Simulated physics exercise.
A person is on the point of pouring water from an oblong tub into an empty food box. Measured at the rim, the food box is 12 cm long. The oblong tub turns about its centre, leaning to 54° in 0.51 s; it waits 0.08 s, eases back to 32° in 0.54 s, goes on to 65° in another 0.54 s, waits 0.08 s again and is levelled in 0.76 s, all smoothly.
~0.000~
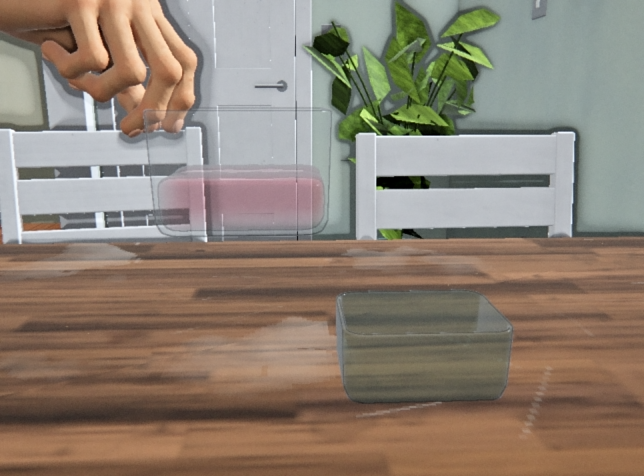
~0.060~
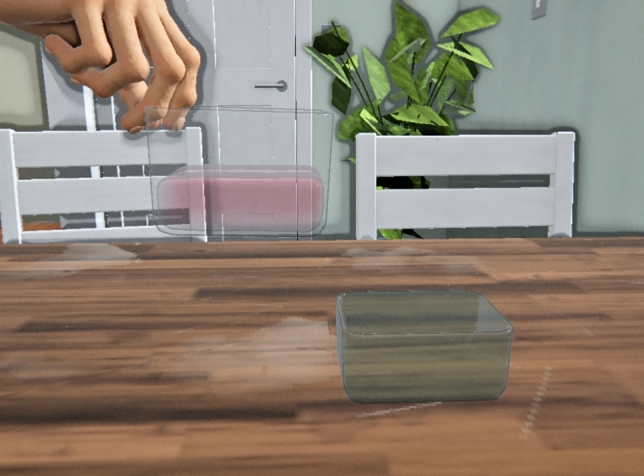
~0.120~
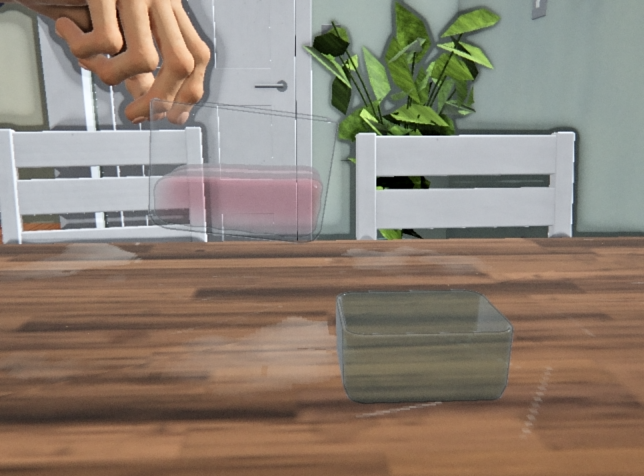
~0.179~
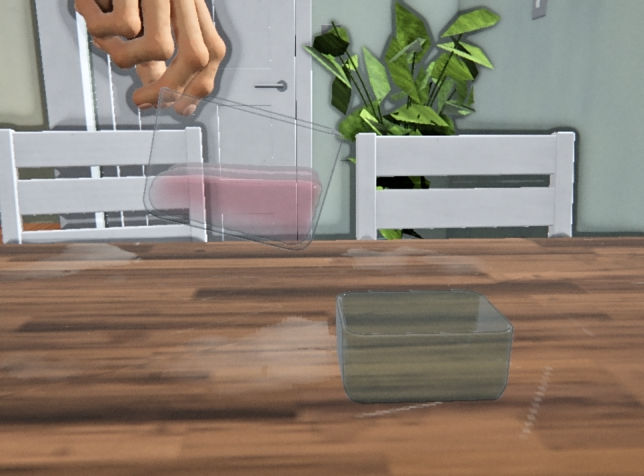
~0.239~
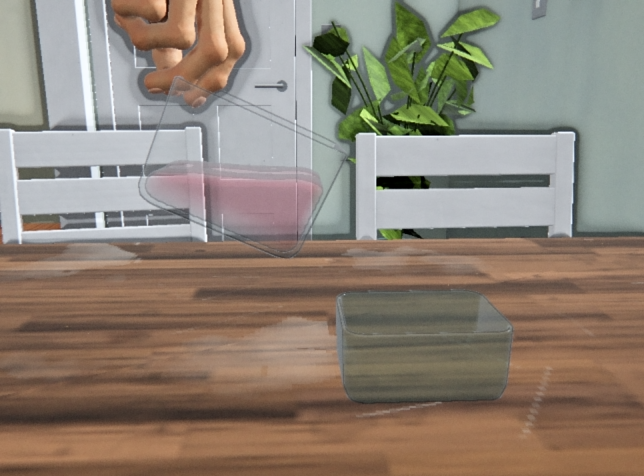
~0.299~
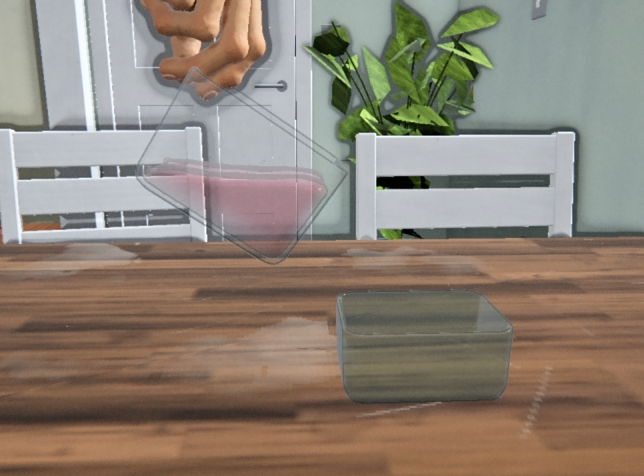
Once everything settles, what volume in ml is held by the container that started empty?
I would say about 165 ml stays in it.
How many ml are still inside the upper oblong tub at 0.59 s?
Some 290 ml.
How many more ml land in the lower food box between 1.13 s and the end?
Roughly 80 ml.
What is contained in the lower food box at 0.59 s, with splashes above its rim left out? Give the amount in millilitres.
Some 15 ml.
By 0.59 s the tilt is 54° and the food box has 15 ml, the oblong tub 285 ml, and 0 ml is on the table.
By 1.13 s the tilt is 32° and the food box has 85 ml, the oblong tub 265 ml, and 5 ml is on the table.
By 1.75 s the tilt is 65° and the food box has 120 ml, the oblong tub 205 ml, and 5 ml is on the table.
By 2.29 s the tilt is 12° and the food box has 165 ml, the oblong tub 180 ml, and 10 ml is on the table.
At rest the food box has 165 ml, the oblong tub 180 ml, and 10 ml is on the table.
